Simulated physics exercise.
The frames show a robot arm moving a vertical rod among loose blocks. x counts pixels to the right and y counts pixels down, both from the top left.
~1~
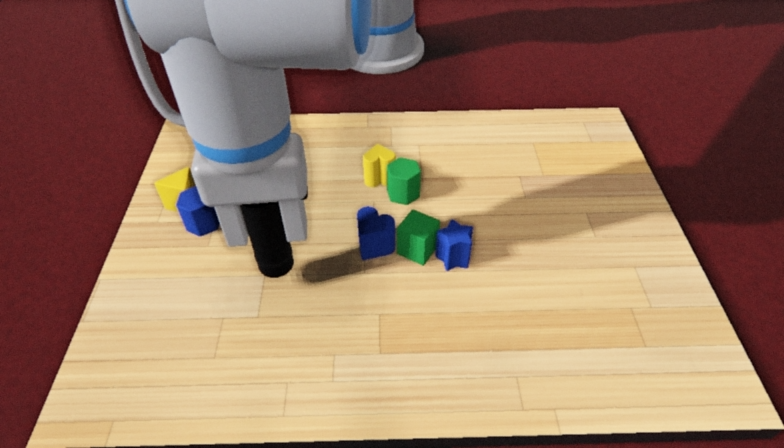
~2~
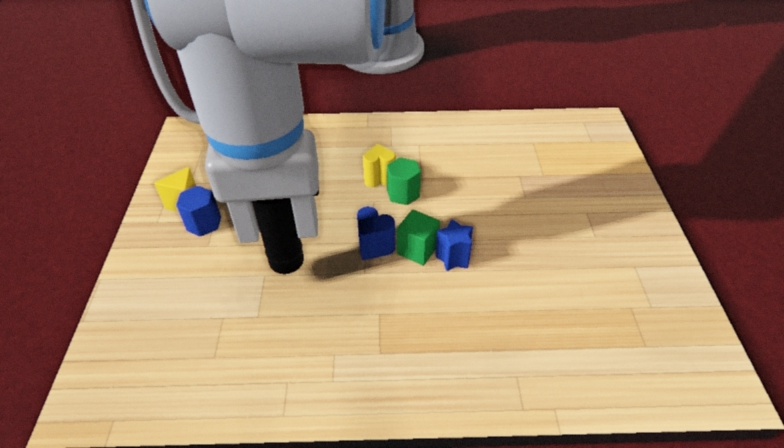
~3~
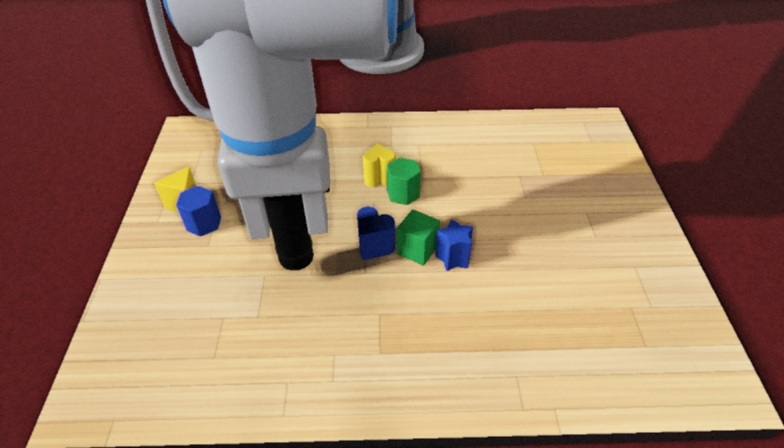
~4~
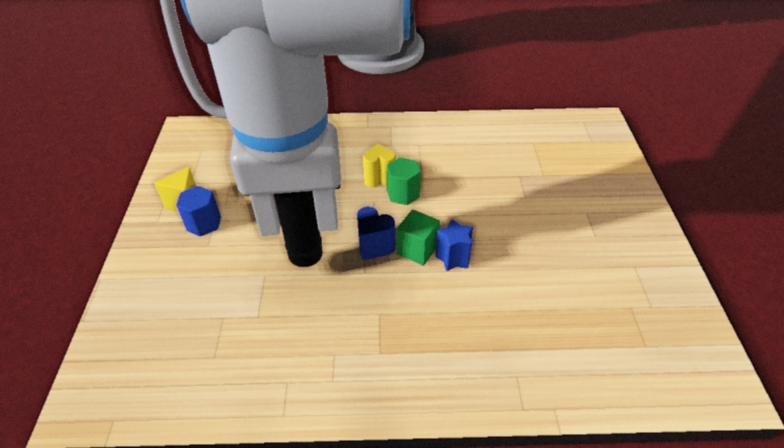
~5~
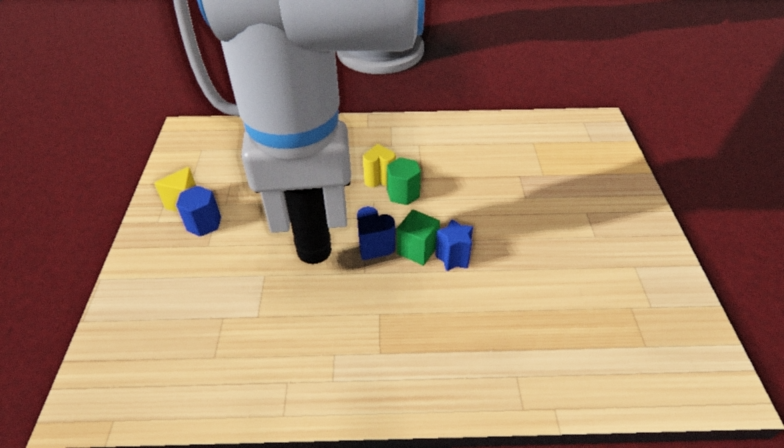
A robot arm slides its black rod a short way right, nearing the still blue heart block.
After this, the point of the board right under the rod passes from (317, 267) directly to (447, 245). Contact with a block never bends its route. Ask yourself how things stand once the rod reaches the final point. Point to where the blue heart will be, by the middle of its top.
My prediction: (416, 200).
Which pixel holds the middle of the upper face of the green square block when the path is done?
I'd say the green square block ends with its top centre at (488, 213).
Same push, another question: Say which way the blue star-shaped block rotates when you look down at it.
Prediction: Clockwise.
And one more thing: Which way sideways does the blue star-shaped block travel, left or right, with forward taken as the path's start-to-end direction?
Goes right.
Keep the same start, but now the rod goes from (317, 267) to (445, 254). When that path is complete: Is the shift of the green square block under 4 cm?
In short: No.
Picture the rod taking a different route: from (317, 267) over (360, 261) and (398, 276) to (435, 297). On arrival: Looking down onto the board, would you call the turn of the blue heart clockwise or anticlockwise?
Viewed from overhead, the blue heart winds up turned anticlockwise.
The first path, step by step. One third of the way, rod (362, 244); blue heart (384, 215), turned 30° anticlockwise.
Two thirds of the way, rod (406, 236); blue heart (408, 202), turned 85° anticlockwise; green square block (445, 220); blue star-shaped block (476, 234).
At the end, rod (448, 230); blue heart (416, 200), turned 115° anticlockwise; green six-sided block in place; green square block (488, 213); blue star-shaped block (510, 238), turned 55° clockwise.
